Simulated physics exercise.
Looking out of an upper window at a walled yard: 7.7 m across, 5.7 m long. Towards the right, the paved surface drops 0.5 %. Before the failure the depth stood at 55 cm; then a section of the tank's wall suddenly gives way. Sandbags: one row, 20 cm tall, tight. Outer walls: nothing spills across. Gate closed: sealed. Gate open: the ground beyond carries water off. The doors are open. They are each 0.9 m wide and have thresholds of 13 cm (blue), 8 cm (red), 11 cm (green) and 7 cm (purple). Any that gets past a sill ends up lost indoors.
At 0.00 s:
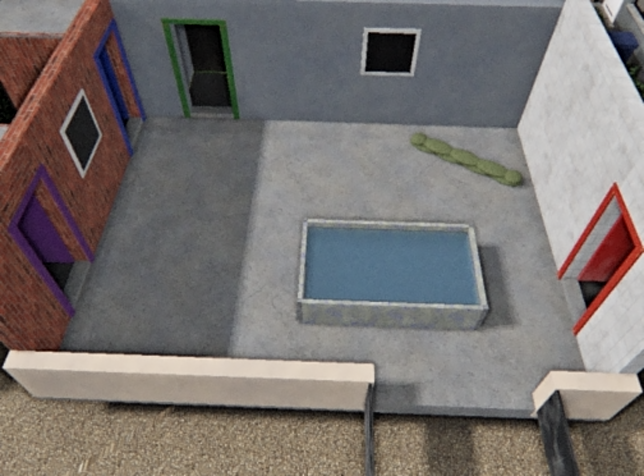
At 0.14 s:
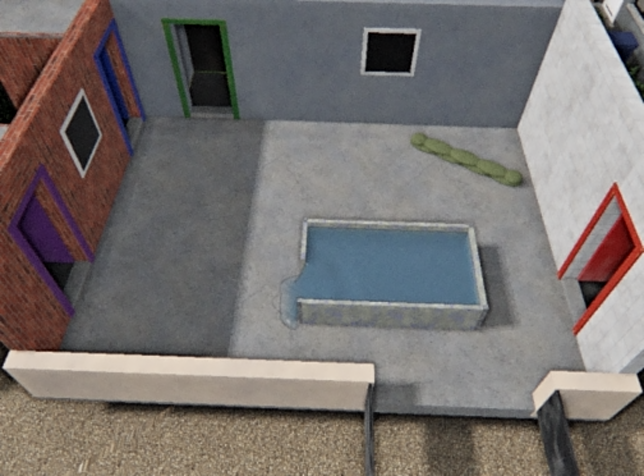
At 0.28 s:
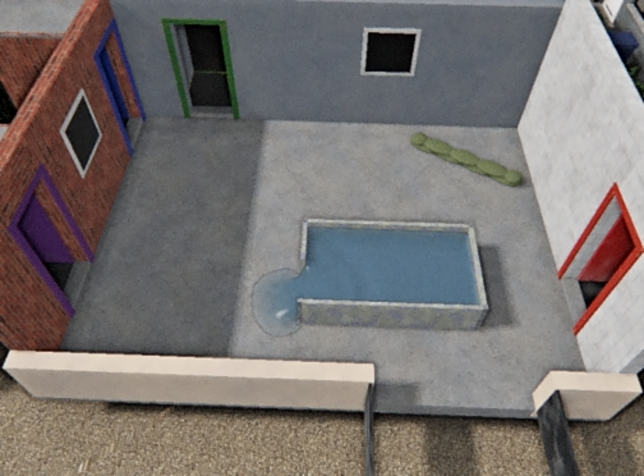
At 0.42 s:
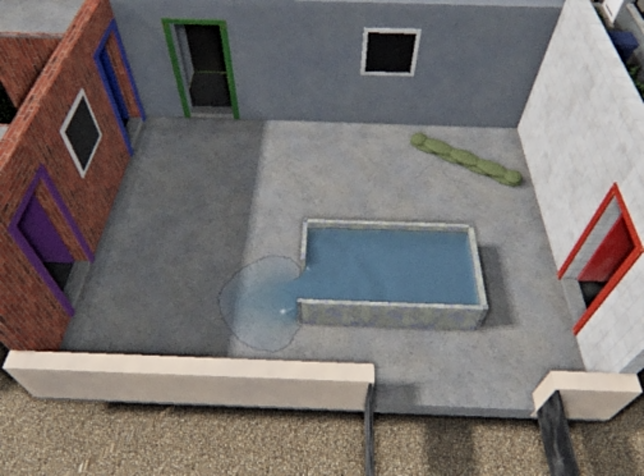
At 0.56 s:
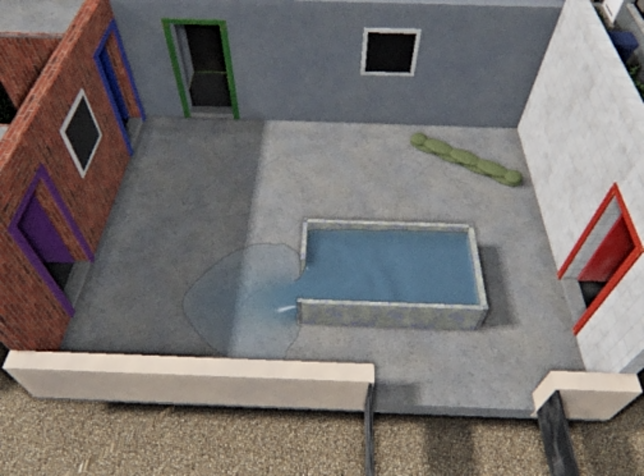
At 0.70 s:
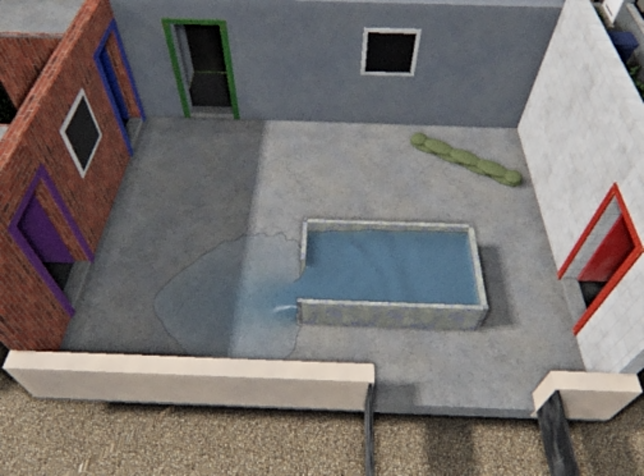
In this clip, a low rectangular tank of water stands in a walled yard with several coloured doorways; its left side opens near the front corner, and water pours out, spreading leftward across the grey paving in a thin, widening sheet.
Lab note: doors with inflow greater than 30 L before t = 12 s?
At the end, the blue door never breaches the limit; the red door never breaches the limit; the green door never breaches the limit; the purple door breaches the limit.
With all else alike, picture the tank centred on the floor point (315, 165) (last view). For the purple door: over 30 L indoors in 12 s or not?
With that change, the limit at the purple door is not exceeded.
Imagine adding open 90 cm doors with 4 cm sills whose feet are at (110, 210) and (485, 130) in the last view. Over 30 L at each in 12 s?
Result in order - more than that, then not enough.
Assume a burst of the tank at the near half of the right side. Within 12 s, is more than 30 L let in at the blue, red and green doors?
Log - blue: Threshold not reached, red: Threshold topped, green: Threshold not reached.
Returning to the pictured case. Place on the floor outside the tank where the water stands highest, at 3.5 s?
Position: About (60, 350).
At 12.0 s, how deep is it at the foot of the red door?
The depth there is near 1.5 cm.
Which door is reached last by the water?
It would be the red one.
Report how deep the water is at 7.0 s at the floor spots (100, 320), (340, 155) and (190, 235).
Approximately 11, 2 and 6 centimetres, going through them in turn.
After 1.4 s water covers 20 % of the floor and is deepest (31 cm) near (297, 306); blue door not reached, red door not reached, green door not reached, purple door 9 cm at the sill, 0 L in.
After 2.2 s water covers 25 % of the floor and is deepest (30 cm) near (56, 362); blue door not reached, red door not reached, green door not reached, purple door 17 cm at the sill, 17 L in.
After 3.5 s water covers 30 % of the floor and is deepest (24 cm) near (60, 350); blue door 3 cm at the sill, 0 L in, red door not reached, green door not reached, purple door 17 cm at the sill, 72 L in.
After 7.0 s water covers 55 % of the floor and is deepest (13 cm) near (297, 306); blue door 10 cm at the sill, 0 L in, red door not reached, green door 10 cm at the sill, 3 L in, purple door 12 cm at the sill, 136 L in.
After 12.0 s water covers 90 % of the floor and is deepest (8 cm) near (408, 140); blue door 7 cm at the sill, 0 L in, red door 2 cm at the sill, 0 L in, green door 7 cm at the sill, 3 L in, purple door 6 cm at the sill, 154 L in.
